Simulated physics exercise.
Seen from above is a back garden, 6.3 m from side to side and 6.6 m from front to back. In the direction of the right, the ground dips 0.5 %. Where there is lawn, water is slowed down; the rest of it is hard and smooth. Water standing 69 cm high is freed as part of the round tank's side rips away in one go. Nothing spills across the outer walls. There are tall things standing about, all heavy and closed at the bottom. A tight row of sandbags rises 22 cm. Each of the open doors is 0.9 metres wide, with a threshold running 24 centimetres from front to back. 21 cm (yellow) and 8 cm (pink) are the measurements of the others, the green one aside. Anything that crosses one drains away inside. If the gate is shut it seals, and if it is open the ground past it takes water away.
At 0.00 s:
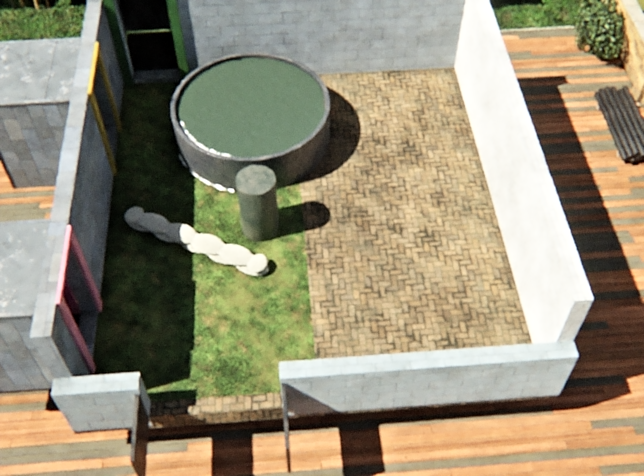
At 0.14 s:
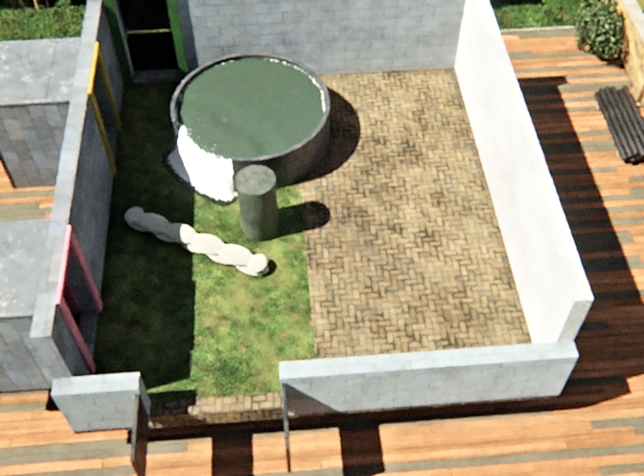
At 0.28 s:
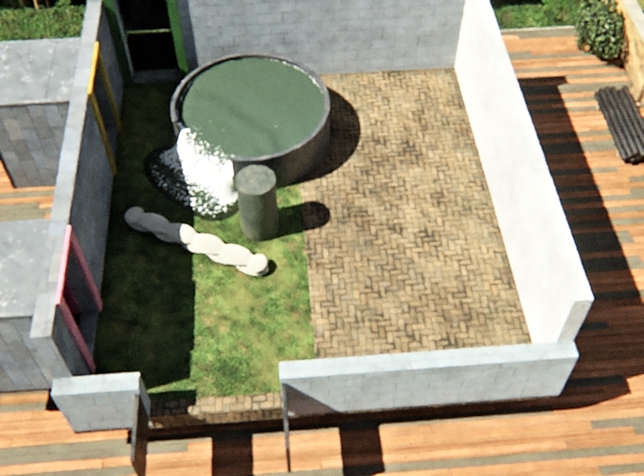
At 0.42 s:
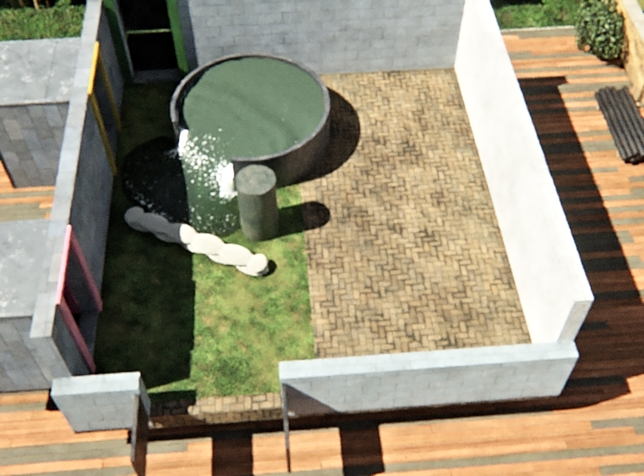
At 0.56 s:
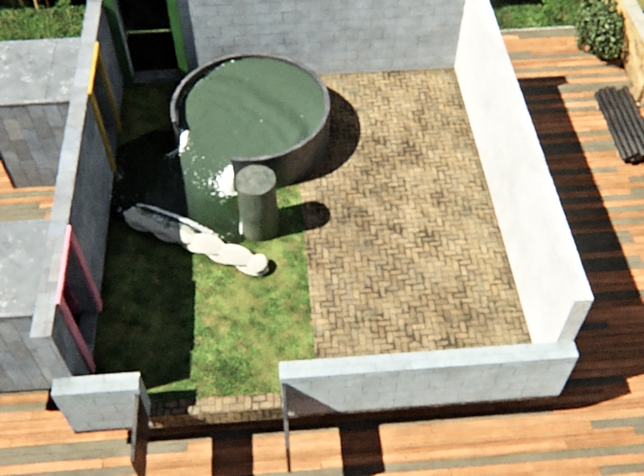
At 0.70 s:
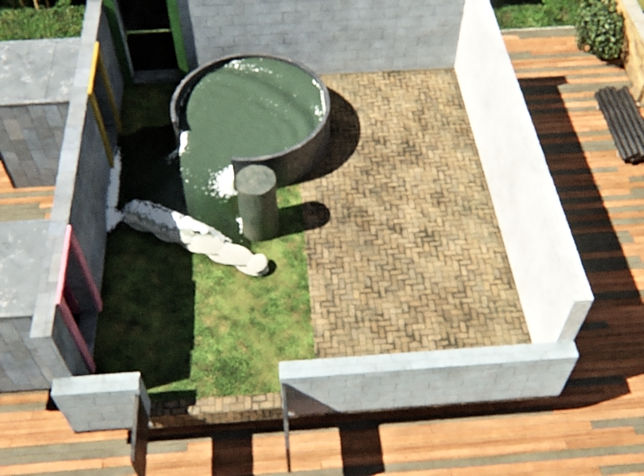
Walled back garden with a round tank bursting open at its lower left, green water foaming across grass and around a twisted pale sculpture.
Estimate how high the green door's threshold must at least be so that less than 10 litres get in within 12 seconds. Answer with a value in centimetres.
I would say at least 22 cm.
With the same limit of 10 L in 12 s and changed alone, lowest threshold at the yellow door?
At the yellow door you'd want roughly 19 cm.
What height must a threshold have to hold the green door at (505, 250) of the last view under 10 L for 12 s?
You'd want it roughly 7.5 cm high.
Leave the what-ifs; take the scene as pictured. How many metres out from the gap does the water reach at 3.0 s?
Close to 4.4 metres, I'd say.
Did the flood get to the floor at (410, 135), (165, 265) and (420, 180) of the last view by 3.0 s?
Untouched; soaked; untouched.
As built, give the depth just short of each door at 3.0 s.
In cm: Yellow 19, pink 9, green 21.
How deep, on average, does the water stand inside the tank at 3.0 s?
About 32 cm.
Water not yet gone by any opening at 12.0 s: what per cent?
Roughly 84 percent of the water remains.
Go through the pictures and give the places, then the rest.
The round tank at (251, 106) is whole and still, 69 cm deep; the green door at (149, 39) is dry, in the first picture.
The front is at (221, 201), 0.3 m from the gap at (200, 165); 0.4 m2 of floor is wet, 69 cm left at the back, in the second picture.
The gap is at (201, 168), the front 0.7 m out at (206, 216); the back of the round tank holds 69 cm, in the third picture.
The front is at (130, 196), 1.2 m from the gap at (201, 169); 2.6 m2 of floor is wet, 69 cm left at the back, in the fourth picture.
Water pours out at (201, 169) and has run 1.6 m, to (114, 213); about 8 cm deep outside, 69 cm at the back, in the fifth picture.
The gap is at (201, 169), the front 1.9 m out at (108, 233); the back of the round tank holds 69 cm; the green door at (149, 39), 2.6 m from the gap, is still 1.3 m from the nearest water, in the sixth picture.
After 1.4 s water covers 20 % of the floor, deepest (46 cm) near (154, 219); it has not reached the green door.
After 3.0 s water covers 55 % of the floor, deepest (34 cm) near (154, 219); 21 cm at the green door, 12 litres in over its 11 cm threshold.
After 12.0 s water covers 95 % of the floor, deepest (12 cm) near (191, 104); 11 cm at the green door, 228 litres in over its 11 cm threshold.
At the green door as built, the water arrived by 2.3 s and peaked near 22 cm at 5.2 s.
With a threshold of 18.5 cm, 46 litres would have come in within the 12 s; with 24.5 cm, 0 litres. So under 10 litres takes about 22 cm.
